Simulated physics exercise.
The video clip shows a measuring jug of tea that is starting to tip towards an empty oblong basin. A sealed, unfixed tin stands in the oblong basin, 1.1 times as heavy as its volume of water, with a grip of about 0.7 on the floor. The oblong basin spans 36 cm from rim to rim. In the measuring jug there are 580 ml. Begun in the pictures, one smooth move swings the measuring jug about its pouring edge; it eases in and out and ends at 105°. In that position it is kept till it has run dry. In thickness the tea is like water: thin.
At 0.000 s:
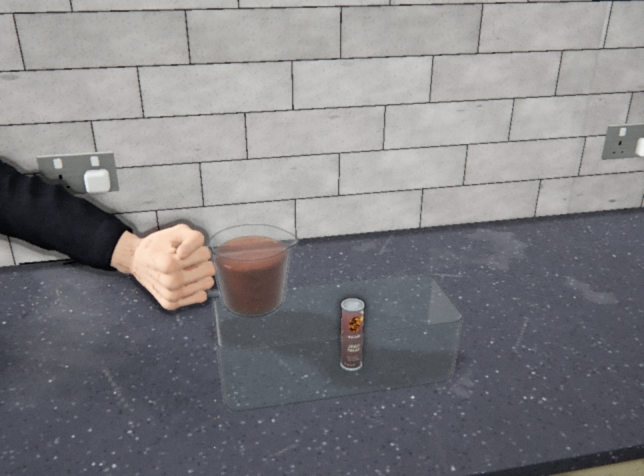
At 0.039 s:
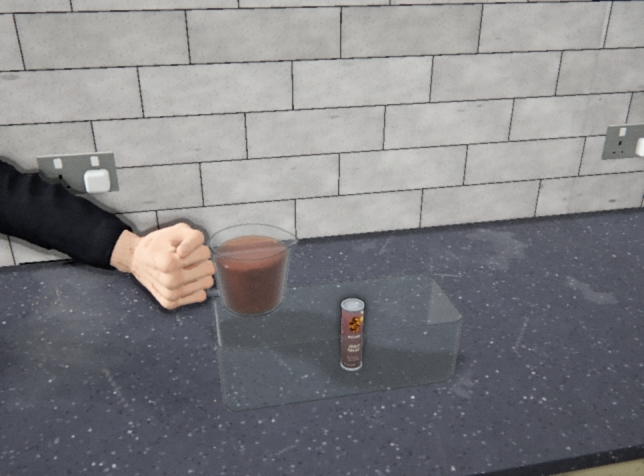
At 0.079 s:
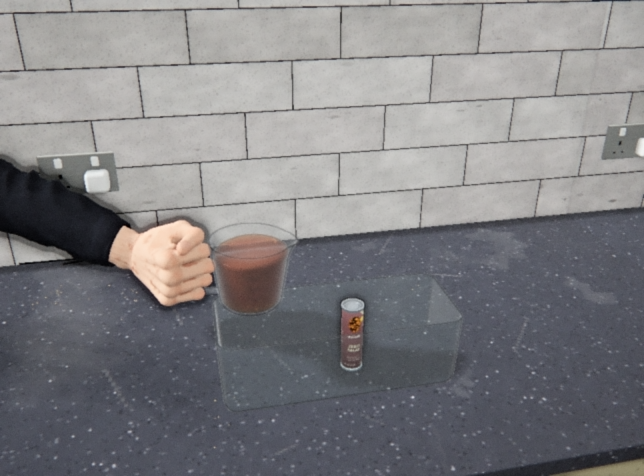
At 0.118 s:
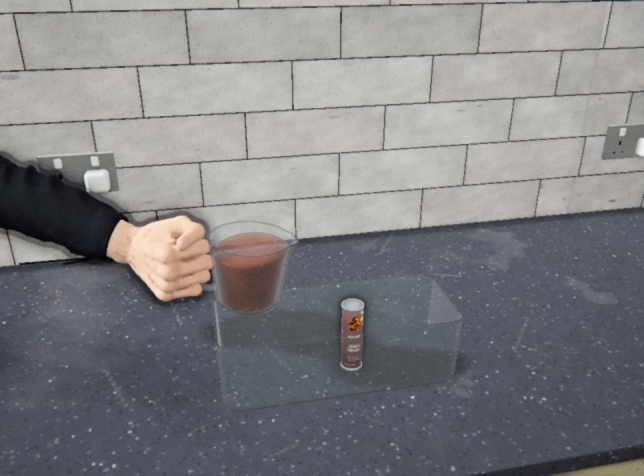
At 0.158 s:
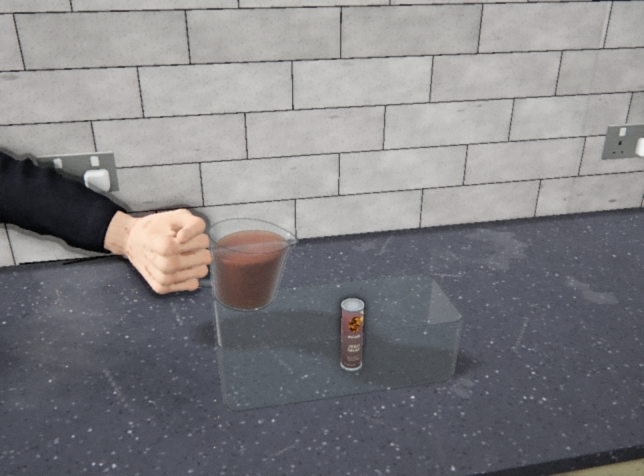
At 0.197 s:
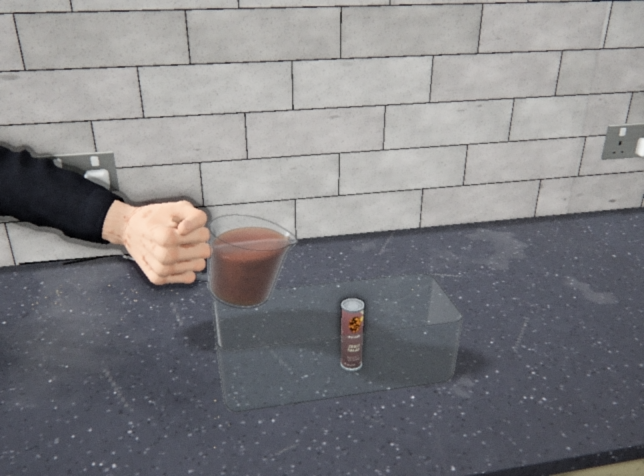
In this clip, a hand in a black sleeve holds a clear measuring jug of reddish-brown liquid above a transparent oblong basin with a small tin in front, then slowly tilts the jug slightly to the right.
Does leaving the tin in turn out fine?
It does not keel over.
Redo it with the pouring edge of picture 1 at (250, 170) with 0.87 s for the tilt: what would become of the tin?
Result: Tin tipped over.
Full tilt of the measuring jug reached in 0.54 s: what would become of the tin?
Outcome - the tin remains standing.
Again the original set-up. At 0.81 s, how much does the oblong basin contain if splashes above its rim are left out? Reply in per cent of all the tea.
Around 54 per cent of the whole.
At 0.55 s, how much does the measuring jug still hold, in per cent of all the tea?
Remaining: Near 70 % of the total.
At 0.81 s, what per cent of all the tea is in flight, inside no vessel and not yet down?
Around 34 per cent of the liquid is in flight.
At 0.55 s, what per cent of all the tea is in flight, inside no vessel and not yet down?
Around 26 in a hundred.
By 0.55 s the tilt is 74° and 70 per cent is still to pour; the tin stands where it began.
By 0.81 s the tilt is 104° and 12 per cent is still to pour; the tin stands where it began.
By 1.08 s the tilt is 105° and 0 per cent is still to pour; the tin stands where it began.
By 1.37 s the tilt is 105° and 0 per cent is still to pour; the tin stands where it began.
At rest the tin stands where it began.
